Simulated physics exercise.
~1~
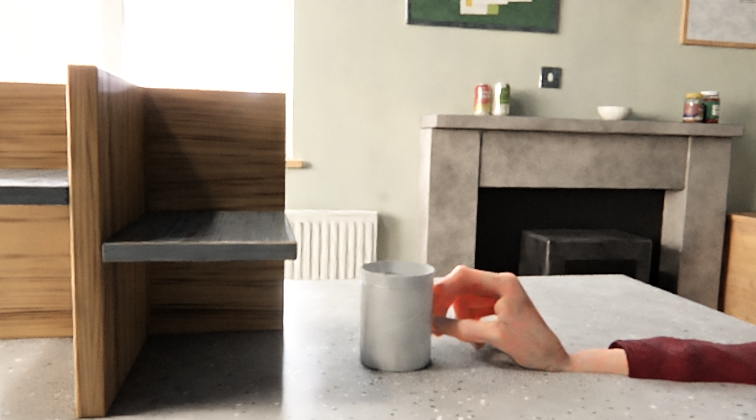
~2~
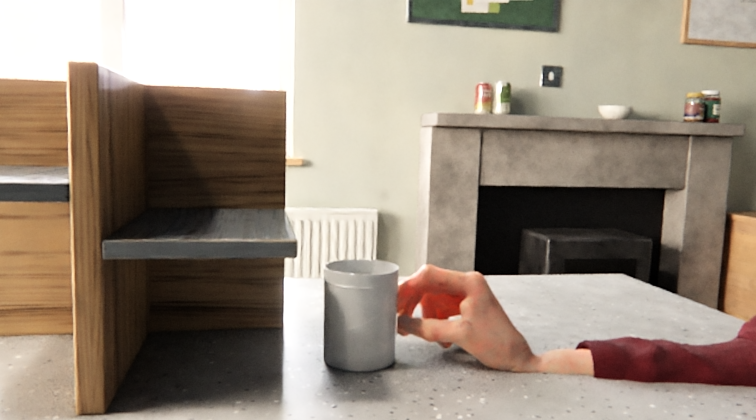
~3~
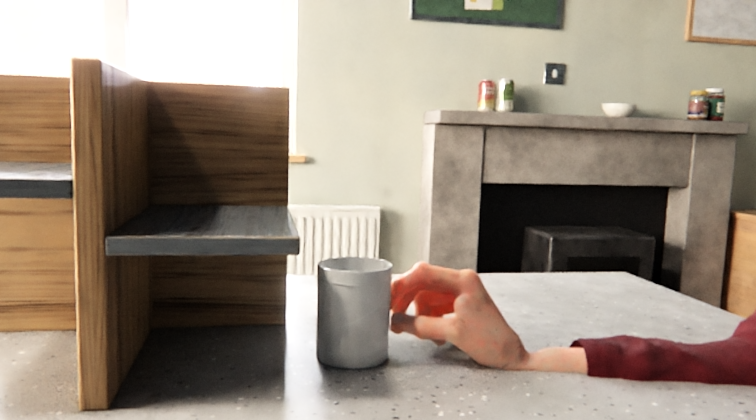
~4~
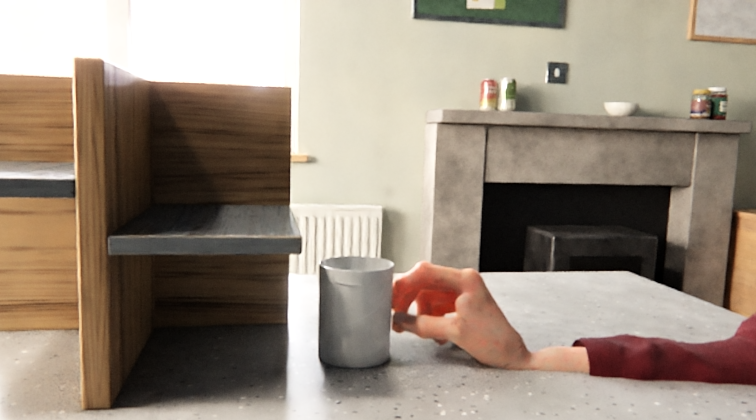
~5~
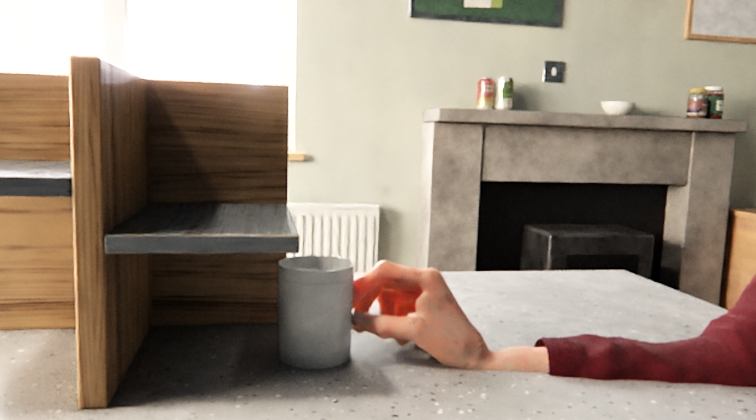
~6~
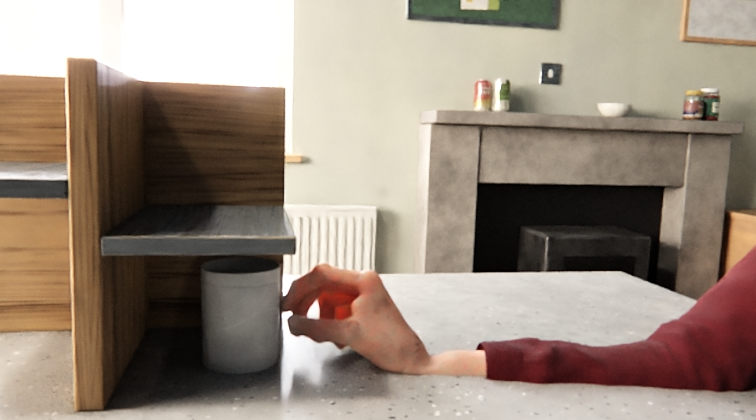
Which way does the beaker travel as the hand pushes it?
The white beaker moves to the left, towards the space under the low shelf.
